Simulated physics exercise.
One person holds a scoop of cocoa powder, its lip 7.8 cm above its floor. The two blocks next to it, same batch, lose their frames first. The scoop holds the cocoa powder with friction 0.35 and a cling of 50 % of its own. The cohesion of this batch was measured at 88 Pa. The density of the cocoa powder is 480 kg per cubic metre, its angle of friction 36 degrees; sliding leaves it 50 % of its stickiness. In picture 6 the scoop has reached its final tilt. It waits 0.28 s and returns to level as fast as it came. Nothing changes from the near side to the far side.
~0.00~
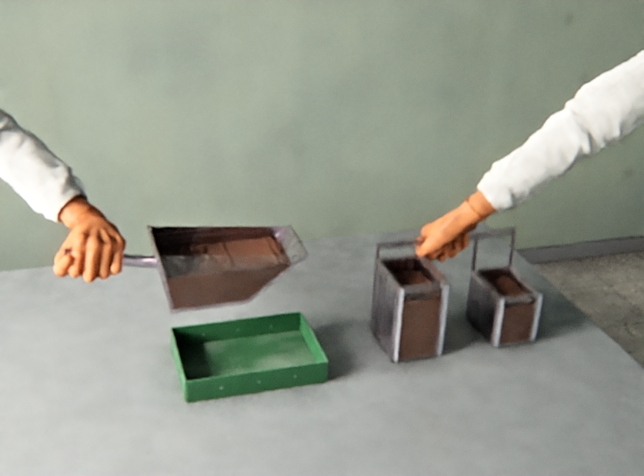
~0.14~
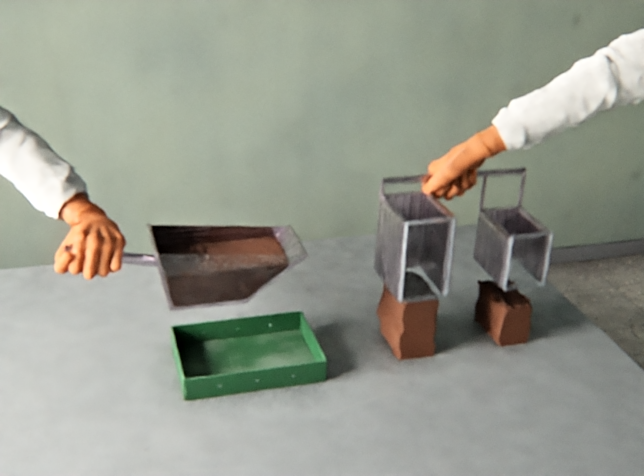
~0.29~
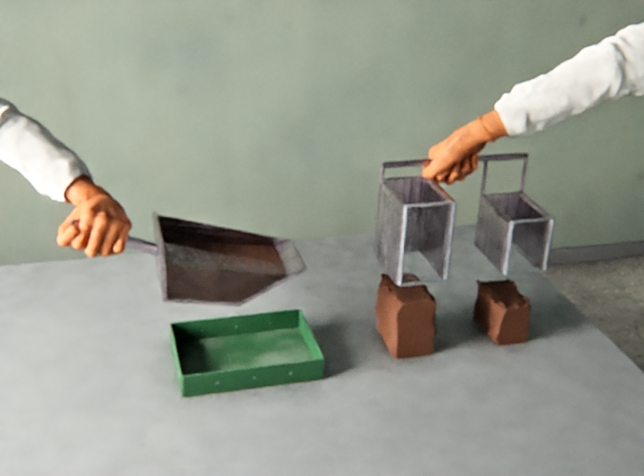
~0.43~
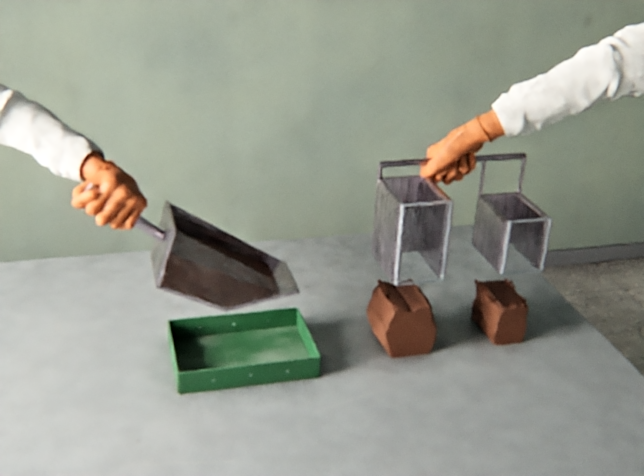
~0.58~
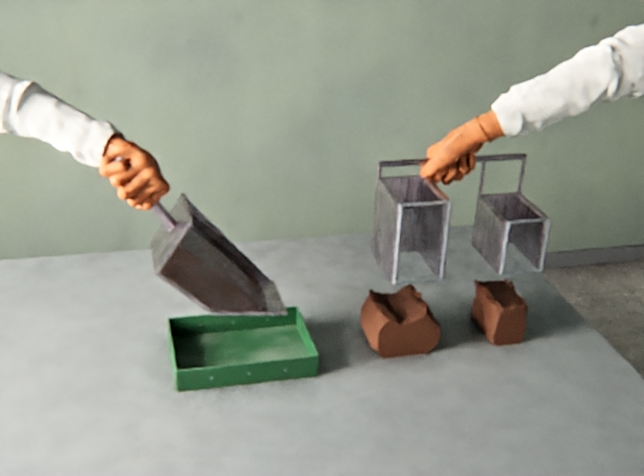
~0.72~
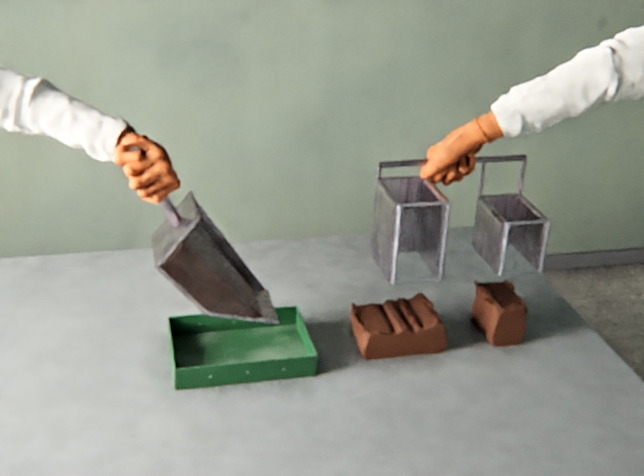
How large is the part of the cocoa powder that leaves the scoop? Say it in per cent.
It comes to some 0 %.
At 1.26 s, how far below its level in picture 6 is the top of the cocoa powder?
Roughly 2.5 cm.
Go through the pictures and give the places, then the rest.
In the first frame, lip at (306, 254), tilt 0 degrees; highest point of the cocoa powder at (171, 278); test blocks 13 cm, 8.8 cm high (left to right).
In the second frame, lip at (305, 254), tilt 0 degrees; highest point of the cocoa powder at (166, 277); test blocks 13 cm, 8.7 cm high (left to right).
In the third frame, lip at (305, 267), tilt 11 degrees; highest point of the cocoa powder at (171, 267); test blocks 12 cm, 8.7 cm high (left to right).
In the fourth frame, lip at (298, 290), tilt 27 degrees; highest point of the cocoa powder at (170, 255); test blocks 11 cm, 8.7 cm high (left to right).
In the fifth frame, lip at (286, 312), tilt 44 degrees; highest point of the cocoa powder at (182, 246); test blocks 9.1 cm, 8.7 cm high (left to right).
In the sixth frame, lip at (278, 321), tilt 51 degrees; highest point of the cocoa powder at (182, 244); test blocks 6.7 cm, 8.7 cm high (left to right).
By 0.97 s, the scoop is at 51 degrees and 0 % has left it.
By 1.26 s, the scoop is at 31 degrees and 0 % has left it.
By 1.55 s, the scoop is at 1 degrees and 0 % has left it.
By 1.83 s, the scoop is at 0 degrees and 0 % has left it.
By 2.00 s, at the end, the scoop is at 0 degrees and 0 % has left it.
